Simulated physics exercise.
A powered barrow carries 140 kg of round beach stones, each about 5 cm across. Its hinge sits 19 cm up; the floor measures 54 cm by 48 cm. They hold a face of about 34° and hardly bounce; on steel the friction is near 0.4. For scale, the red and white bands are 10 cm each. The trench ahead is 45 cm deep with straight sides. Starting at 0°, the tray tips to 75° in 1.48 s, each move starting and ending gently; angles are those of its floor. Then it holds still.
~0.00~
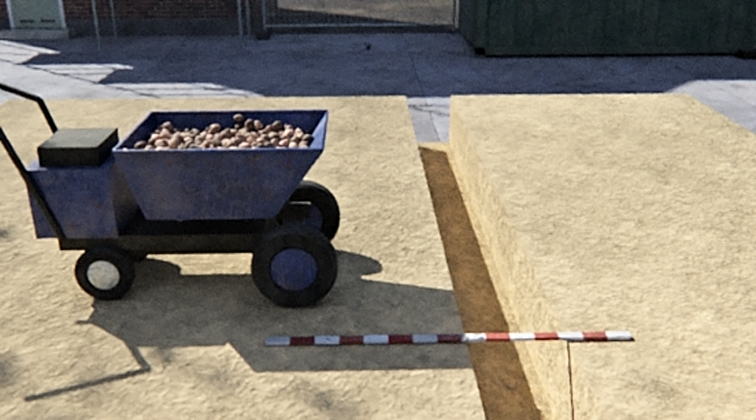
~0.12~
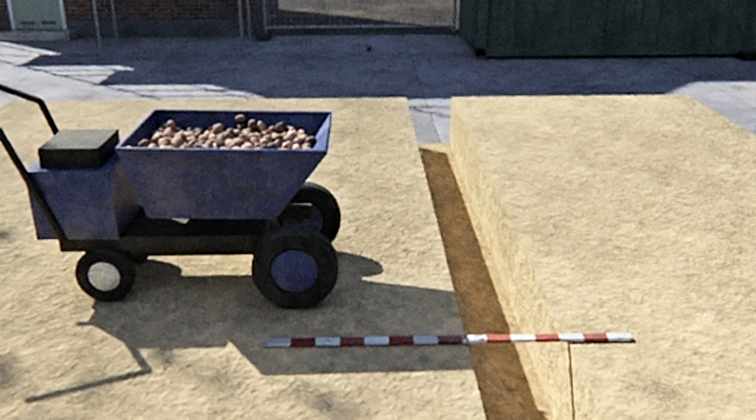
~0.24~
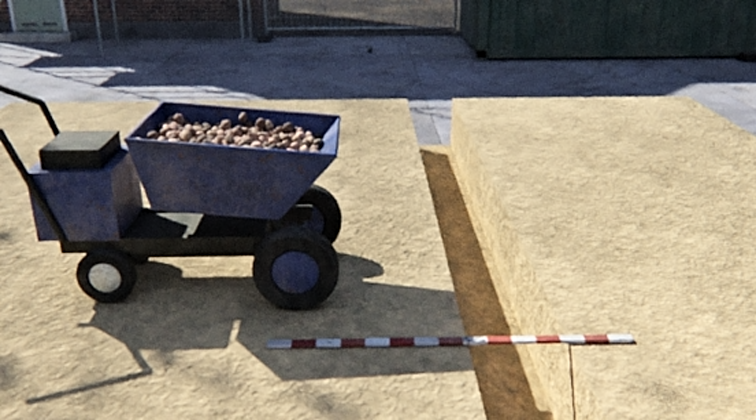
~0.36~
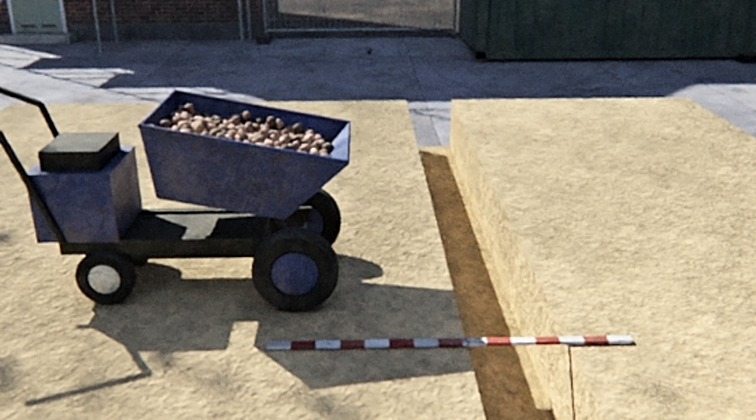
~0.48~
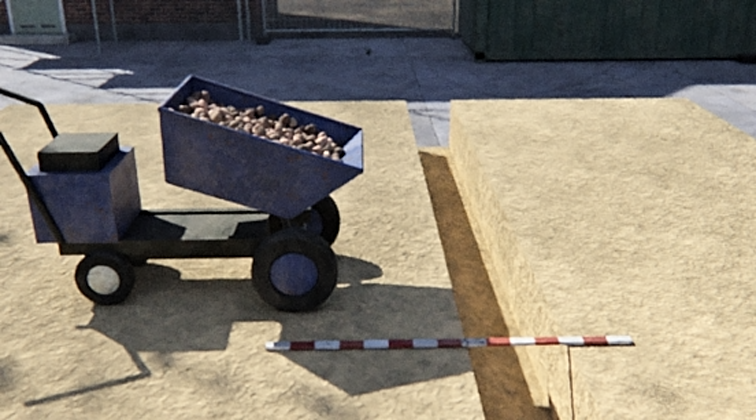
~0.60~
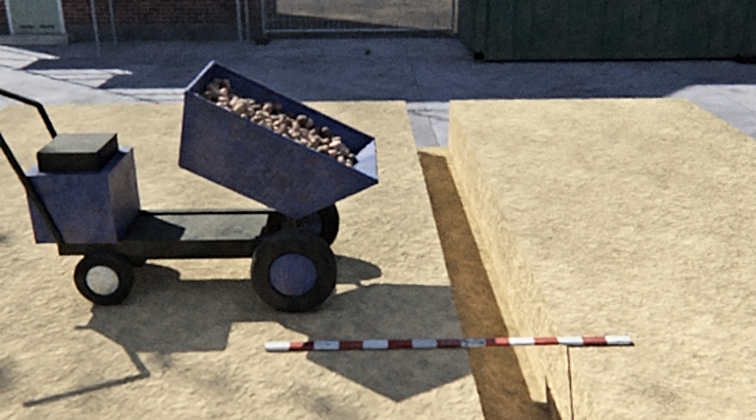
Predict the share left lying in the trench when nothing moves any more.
Some 94 per cent of it.
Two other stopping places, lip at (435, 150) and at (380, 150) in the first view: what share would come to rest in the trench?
First some 35, then 90 per cent.
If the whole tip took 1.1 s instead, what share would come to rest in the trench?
It would be near 95 per cent.
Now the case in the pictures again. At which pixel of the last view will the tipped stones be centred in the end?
Around (489, 342).
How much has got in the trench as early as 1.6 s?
About 50 per cent by then.
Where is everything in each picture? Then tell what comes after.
In the first picture, the tray is at 0°, its lip at (323, 150); the top of the load is at (210, 134).
In the second picture, the tray is at 1°, its lip at (327, 152); the top of the load is at (204, 132); the stones move at 0.2 m/s on average.
The third picture shows lip at (336, 156), floor tilted 5°, highest stones at (190, 127); the stones move at 0.4 m/s on average.
In the fourth picture, the tray is at 11°, its lip at (348, 163); the top of the load is at (184, 117); the stones move at 0.5 m/s on average.
In the fifth picture, the tray is at 19°, its lip at (363, 171); the top of the load is at (197, 103); the stones move at 0.6 m/s on average.
The sixth picture shows lip at (378, 183), floor tilted 27°, highest stones at (215, 90); the stones move at 0.7 m/s on average.
After 1.1 s the floor is at 63°; 99 % in the tray, 1 % short of the trench; the foremost stones are at (433, 227).
After 1.6 s the floor is at 75°; 40 % in the tray, 9 % short of the trench, 51 % in the trench; the foremost stones are at (525, 340).
After 1.9 s the floor is at 75°; 14 % in the tray, 10 % short of the trench, 76 % in the trench; the foremost stones are at (532, 349).
After 3.9 s the floor is at 75°; 0 % in the tray, 6 % short of the trench, 94 % in the trench; the foremost stones are at (525, 330).
